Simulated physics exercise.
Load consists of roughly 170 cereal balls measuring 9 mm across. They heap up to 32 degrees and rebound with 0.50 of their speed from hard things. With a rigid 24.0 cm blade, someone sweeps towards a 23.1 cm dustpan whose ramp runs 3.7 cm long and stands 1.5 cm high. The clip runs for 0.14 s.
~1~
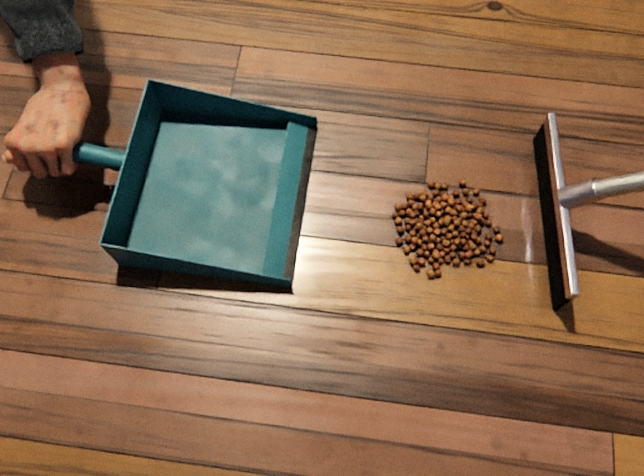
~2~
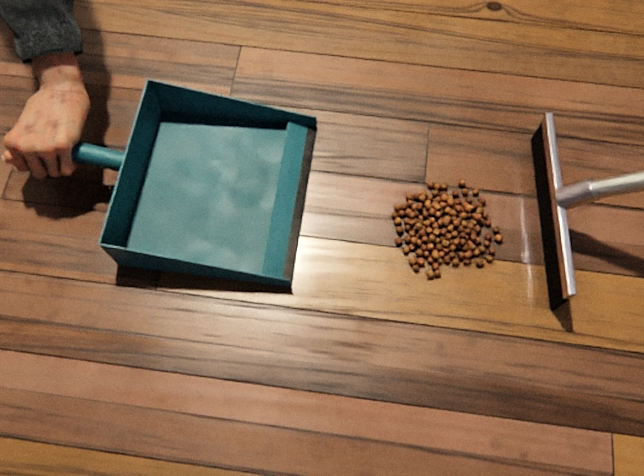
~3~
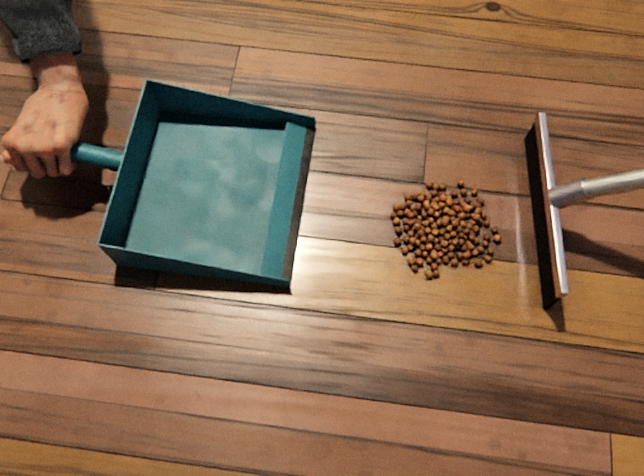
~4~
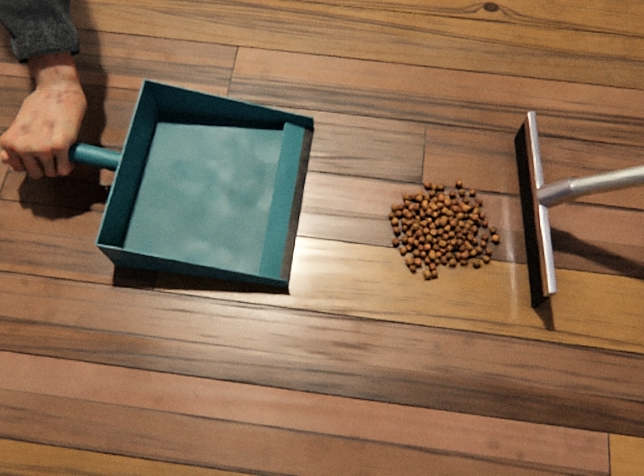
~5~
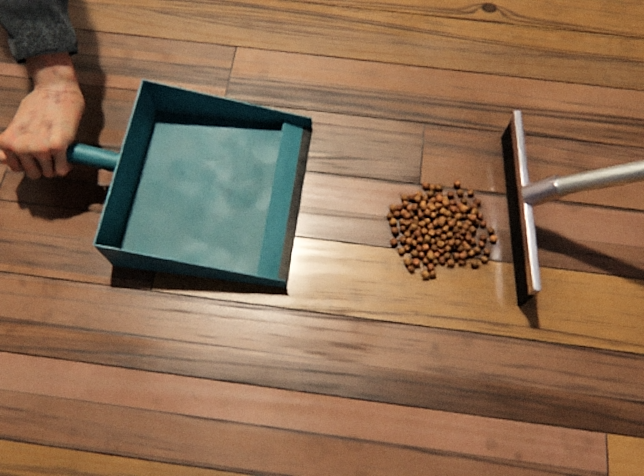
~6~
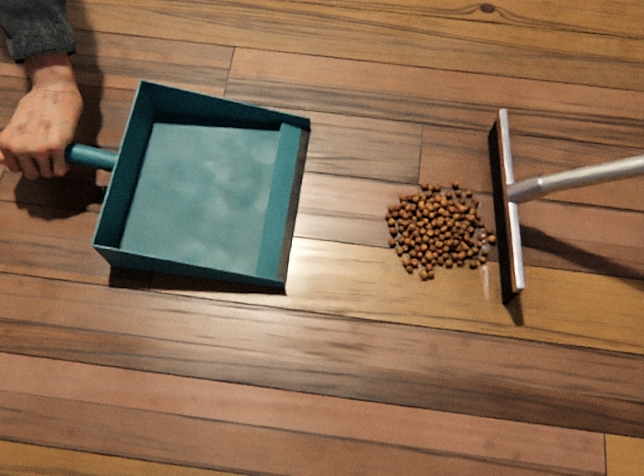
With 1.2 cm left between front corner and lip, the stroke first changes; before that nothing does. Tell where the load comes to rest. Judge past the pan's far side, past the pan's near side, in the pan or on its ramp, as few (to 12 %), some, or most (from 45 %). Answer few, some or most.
Far side: Few; near side: Few; pan: Some.
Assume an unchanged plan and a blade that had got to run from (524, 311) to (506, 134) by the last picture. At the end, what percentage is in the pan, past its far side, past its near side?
Split: Pan = 30, far = 0, near = 30.
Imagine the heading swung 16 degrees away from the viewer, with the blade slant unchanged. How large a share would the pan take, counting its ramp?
In that case some 15 per cent.
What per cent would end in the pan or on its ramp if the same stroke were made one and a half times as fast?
In that case close to 40 per cent.
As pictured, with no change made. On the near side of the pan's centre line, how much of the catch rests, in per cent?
Something like 50 in a hundred.
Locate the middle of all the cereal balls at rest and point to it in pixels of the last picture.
After settling, the middle sits near (299, 210).
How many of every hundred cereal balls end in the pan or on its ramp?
Roughly 30 %.
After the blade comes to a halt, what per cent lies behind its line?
Some 5 percent, give or take.
Then, 0.21 s after the last picture, middle of the blade 14 cm from the lip; 0 % over the lip, far side 0 %, near side 0 %.
Then, 0.34 s after the last picture, middle of the blade 6 cm from the lip; 0 % over the lip, far side 0 %, near side 5 %.
Then, 0.61 s after the last picture, middle of the blade 2 cm from the lip; 30 % over the lip, far side 0 %, near side 5 %.
In the end, far side 0 %, near side 5 %, pan 30 %, in front of the lip or behind the blade 65 %.
